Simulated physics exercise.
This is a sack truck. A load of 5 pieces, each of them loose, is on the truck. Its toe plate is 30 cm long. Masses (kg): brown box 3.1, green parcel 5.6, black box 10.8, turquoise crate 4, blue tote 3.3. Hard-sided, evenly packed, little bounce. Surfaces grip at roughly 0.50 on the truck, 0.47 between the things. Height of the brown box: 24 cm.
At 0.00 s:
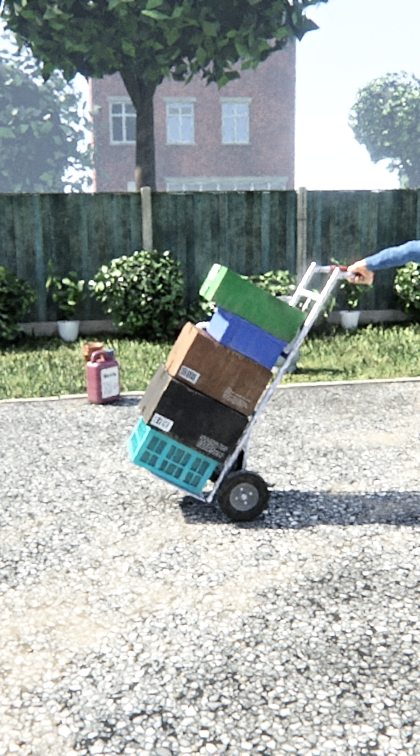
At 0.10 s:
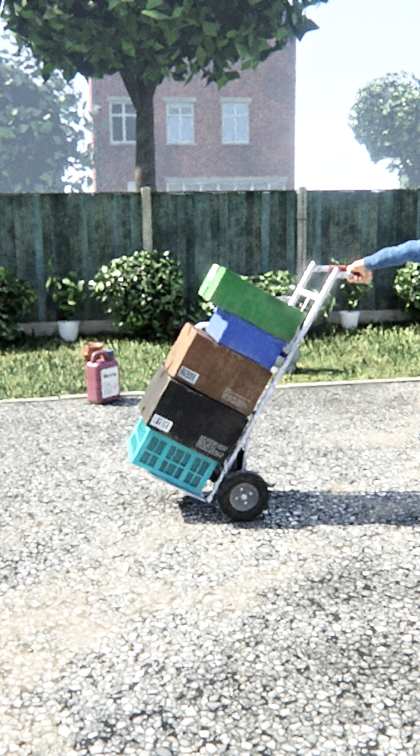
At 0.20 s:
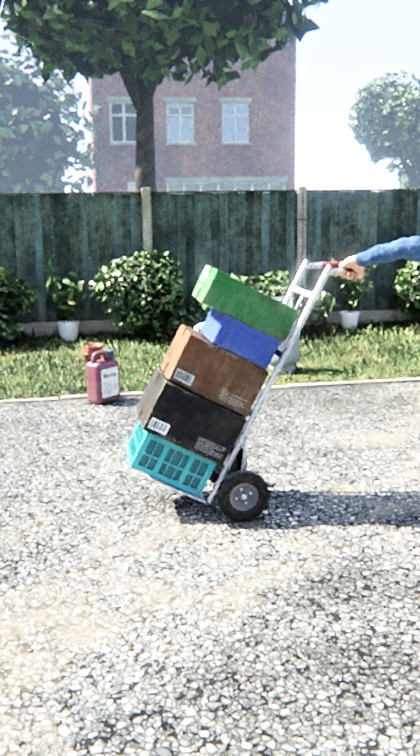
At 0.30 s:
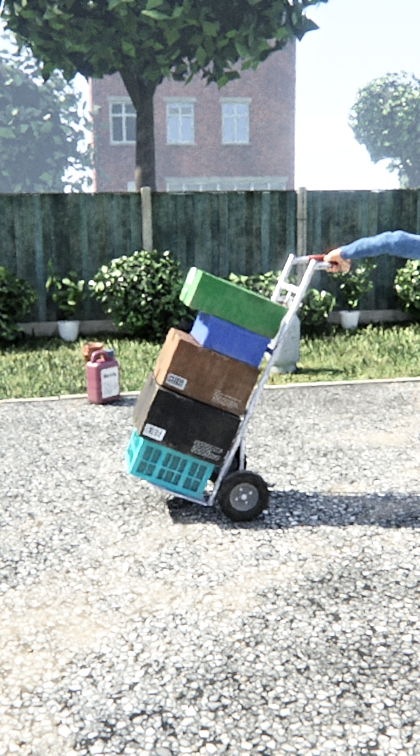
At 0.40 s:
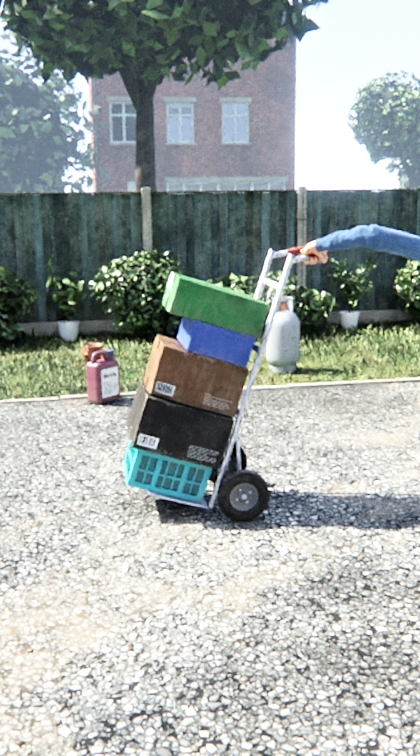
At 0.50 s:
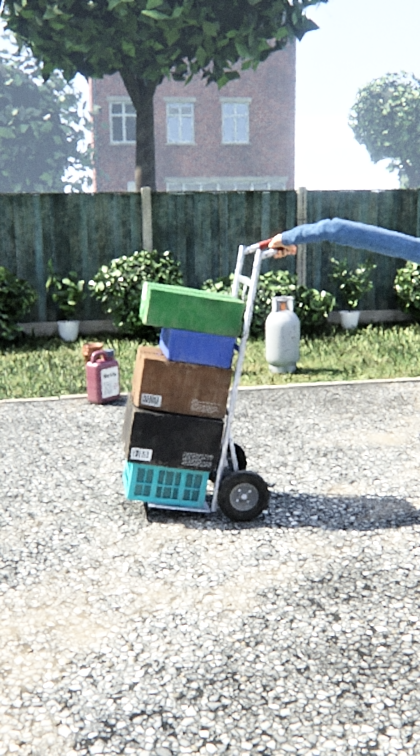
An arm in a blue sleeve gripped the handle of a sack truck stacked with five boxes and crates, held it tilted back for a moment, then pushed it leftward into a more upright position.
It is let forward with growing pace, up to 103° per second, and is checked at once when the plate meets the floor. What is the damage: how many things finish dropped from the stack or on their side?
In all, at least three.
After 1.30 s, truck upright; green parcel 34° off its base near (43, 340); brown box 34° off its base near (90, 398); blue tote 34° off its base.
After 1.70 s, truck upright; brown box, green parcel, black box and blue tote now dropped from the stack; turquoise crate 74° off its base.
In the end (3.1 s), dropped from the stack, brown box, green parcel, black box and blue tote; toppled on the truck, turquoise crate.
